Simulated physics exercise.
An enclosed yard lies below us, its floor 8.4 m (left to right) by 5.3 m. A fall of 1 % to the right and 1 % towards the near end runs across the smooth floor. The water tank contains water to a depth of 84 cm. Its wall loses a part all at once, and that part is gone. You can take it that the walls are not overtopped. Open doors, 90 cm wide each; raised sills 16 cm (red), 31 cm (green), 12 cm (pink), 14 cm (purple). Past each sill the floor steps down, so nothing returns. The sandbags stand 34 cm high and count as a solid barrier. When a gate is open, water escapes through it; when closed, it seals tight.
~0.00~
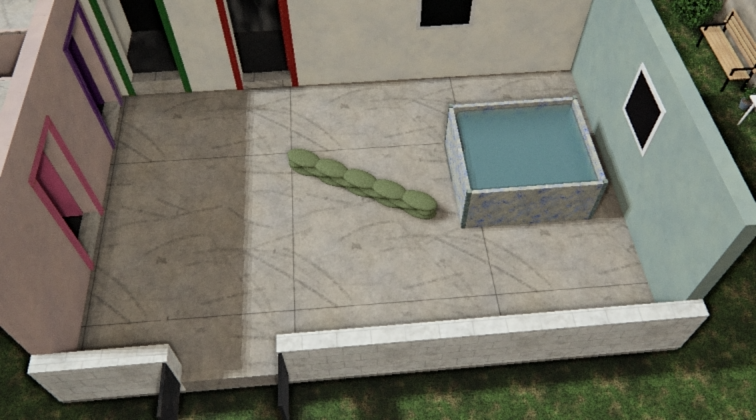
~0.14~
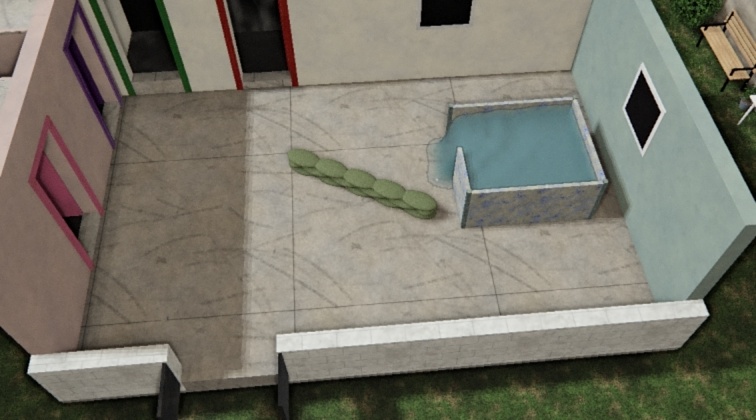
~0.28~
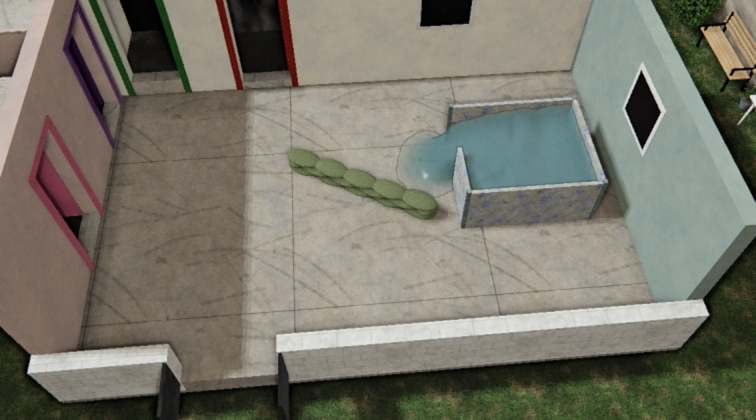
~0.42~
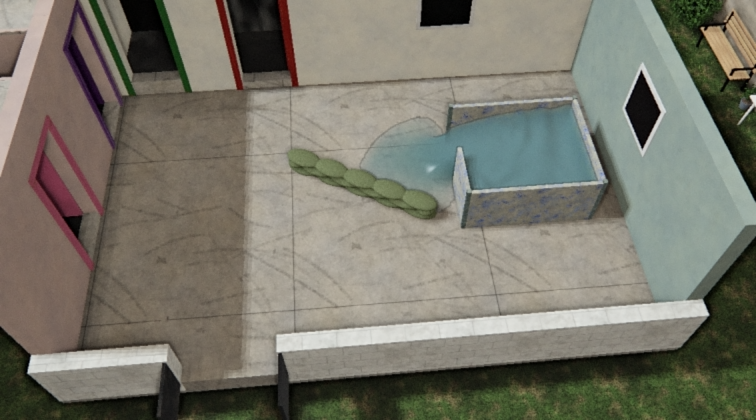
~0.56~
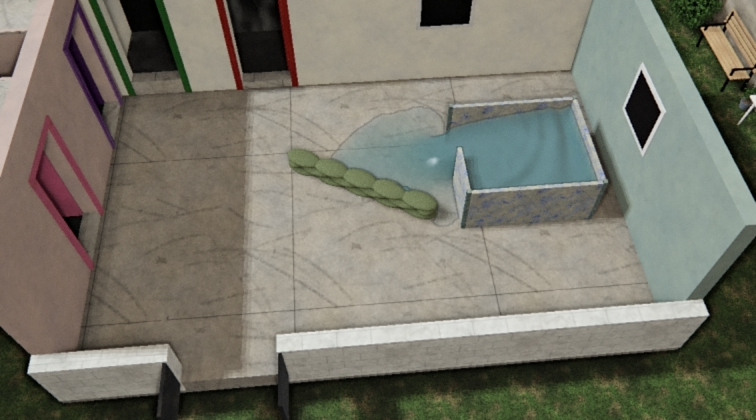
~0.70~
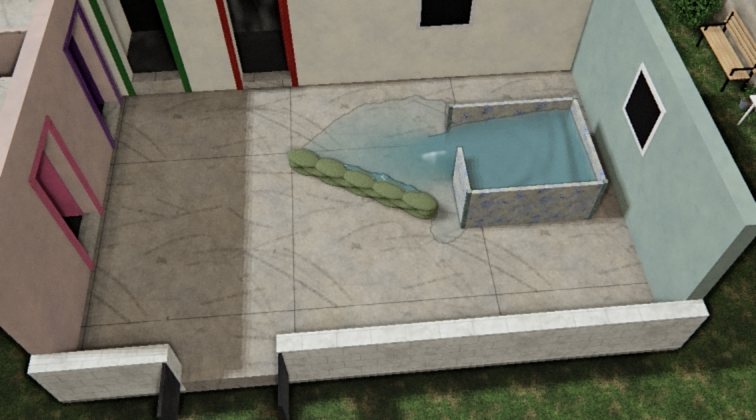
A walled concrete yard with a strip of grass along its near side is seen from high above by a still camera. A speckled stone tank of blue water stands at the right by a pale green wall, with a slanting row of green sandbags left of it and pink, purple, green and red trim around openings. The tank's left side suddenly opens, and water pours out leftward, fanning thinly across the floor to the sandbags and spreading along them.
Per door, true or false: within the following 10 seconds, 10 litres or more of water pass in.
Red door: True. Green door: False. Pink door: False. Purple door: True.
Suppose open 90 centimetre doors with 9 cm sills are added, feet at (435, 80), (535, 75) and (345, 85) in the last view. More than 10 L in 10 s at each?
Taking them in order, the first gets too little, the second too little and the third enough.
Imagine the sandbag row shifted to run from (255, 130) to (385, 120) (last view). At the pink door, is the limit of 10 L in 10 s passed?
Pink: Exceeded.
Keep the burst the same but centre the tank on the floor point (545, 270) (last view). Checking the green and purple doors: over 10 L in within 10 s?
Green gets no more than that, purple gets no more than that.
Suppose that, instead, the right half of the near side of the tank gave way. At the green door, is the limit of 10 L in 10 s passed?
Note: Green door, short of the limit.
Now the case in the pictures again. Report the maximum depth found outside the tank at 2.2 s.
Up to some 43 cm.
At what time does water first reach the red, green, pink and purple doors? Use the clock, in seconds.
Red: 1.4 s; green: 1.8 s; pink: 3.2 s; purple: 1.8 s.
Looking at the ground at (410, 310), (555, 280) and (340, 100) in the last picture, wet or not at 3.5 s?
First spot soaked, second bone dry, third soaked.
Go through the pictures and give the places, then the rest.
The first frame shows the water tank at (524, 146) is whole and still, 84 cm deep.
In the second frame, water pours out at (454, 152) and has run 0.5 m, to (433, 143); typically 11 cm deep outside, 84 cm at the water tank's back.
In the third frame, the front is at (404, 178), 0.9 m from the gap at (454, 153); 0.9 m2 of floor is under water; 84 cm left at the back of the water tank.
In the fourth frame, water pours out at (453, 154) and has run 1.5 m, to (368, 178); typically 9 cm deep outside, 83 cm at the water tank's back.
In the fifth frame, water pours out at (453, 154) and has run 2.1 m, to (331, 166); typically 8 cm deep outside, 79 cm at the water tank's back.
In the sixth frame, water pours out at (453, 154) and has run 2.6 m, to (302, 155); typically 7 cm deep outside, 70 cm at the water tank's back.
After 1.4 s water covers 20 % of the floor and is deepest (39 cm) near (379, 186); red door 5 cm at the sill, 0 L in, green door not reached, pink door not reached, purple door not reached.
After 2.2 s water covers 30 % of the floor and is deepest (43 cm) near (123, 100); red door 31 cm at the sill, 15 L in, green door 14 cm at the sill, 0 L in, pink door not reached, purple door 19 cm at the sill, 0 L in.
After 3.5 s water covers 35 % of the floor and is deepest (32 cm) near (117, 130); red door 22 cm at the sill, 79 L in, green door 16 cm at the sill, 0 L in, pink door 5 cm at the sill, 0 L in, purple door 31 cm at the sill, 133 L in.
After 6.0 s water covers 65 % of the floor and is deepest (19 cm) near (117, 130); red door 11 cm at the sill, 94 L in, green door 17 cm at the sill, 0 L in, pink door 7 cm at the sill, 0 L in, purple door 18 cm at the sill, 232 L in.
After 10.0 s water covers 90 % of the floor and is deepest (12 cm) near (74, 374); red door 6 cm at the sill, 95 L in, green door 6 cm at the sill, 0 L in, pink door 5 cm at the sill, 0 L in, purple door 6 cm at the sill, 240 L in.
